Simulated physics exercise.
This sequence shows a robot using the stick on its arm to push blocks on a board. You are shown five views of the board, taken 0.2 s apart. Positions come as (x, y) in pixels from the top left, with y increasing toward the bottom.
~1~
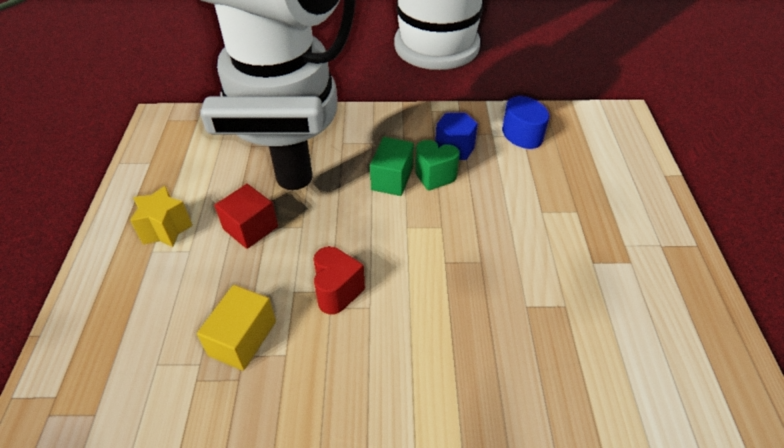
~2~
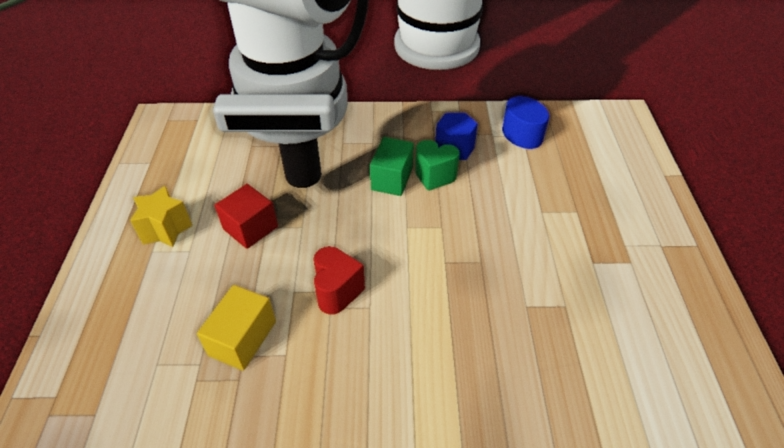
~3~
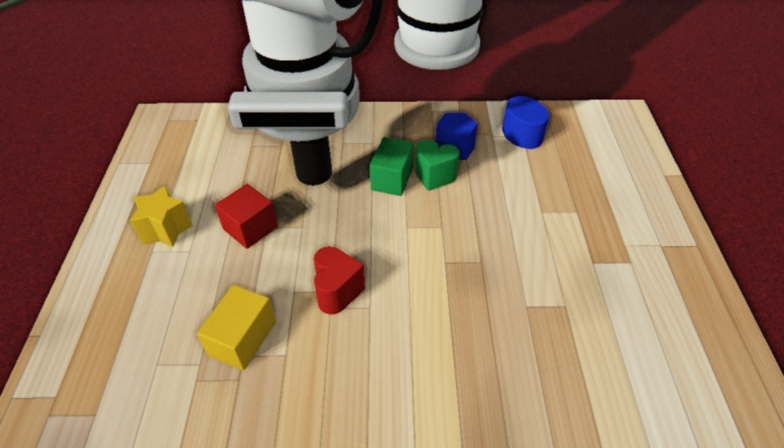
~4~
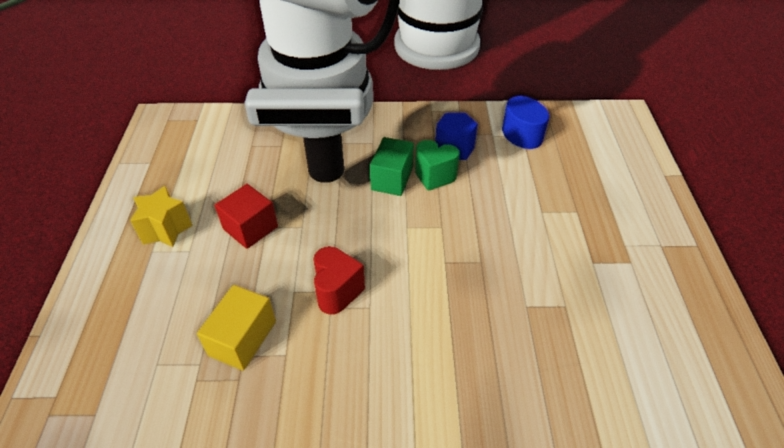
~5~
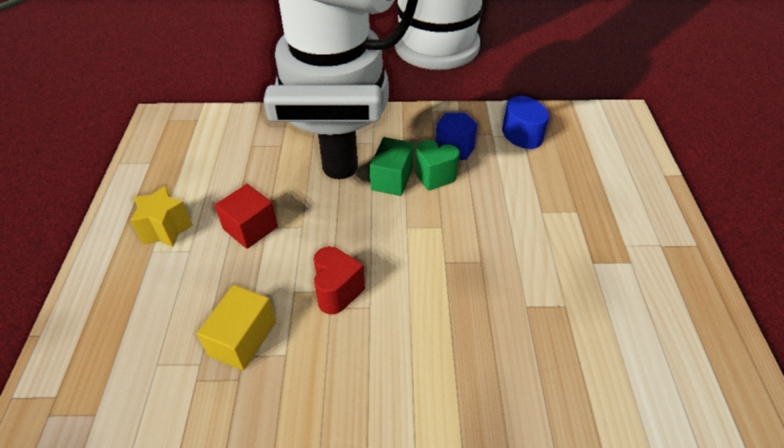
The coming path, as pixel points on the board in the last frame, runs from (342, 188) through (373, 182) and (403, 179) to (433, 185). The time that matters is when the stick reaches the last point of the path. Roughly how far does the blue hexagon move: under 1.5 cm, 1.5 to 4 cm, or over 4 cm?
The shift is below 1.5 cm.
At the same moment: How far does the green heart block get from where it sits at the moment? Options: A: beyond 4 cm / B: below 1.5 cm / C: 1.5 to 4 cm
My pick is A.
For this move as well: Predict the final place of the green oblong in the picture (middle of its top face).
My prediction: (466, 150).
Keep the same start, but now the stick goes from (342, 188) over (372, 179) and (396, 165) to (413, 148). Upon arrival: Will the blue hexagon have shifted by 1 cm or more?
I expect so.
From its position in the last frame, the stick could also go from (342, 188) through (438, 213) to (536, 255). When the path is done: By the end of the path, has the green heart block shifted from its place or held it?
Once the path is done, it is somewhere new.
What follows on the original path. One third of the way, stick (373, 164); green oblong (406, 151), turned 25° anticlockwise; green heart block (440, 150).
Two thirds of the way, stick (406, 160); green oblong (439, 147), turned 30° anticlockwise; green heart block (472, 147), turned 15° clockwise; blue hexagon (464, 120), turned 25° anticlockwise.
At the end, stick (435, 167); green oblong (466, 150), turned 45° anticlockwise; green heart block (496, 143); blue hexagon (466, 120), turned 30° anticlockwise.
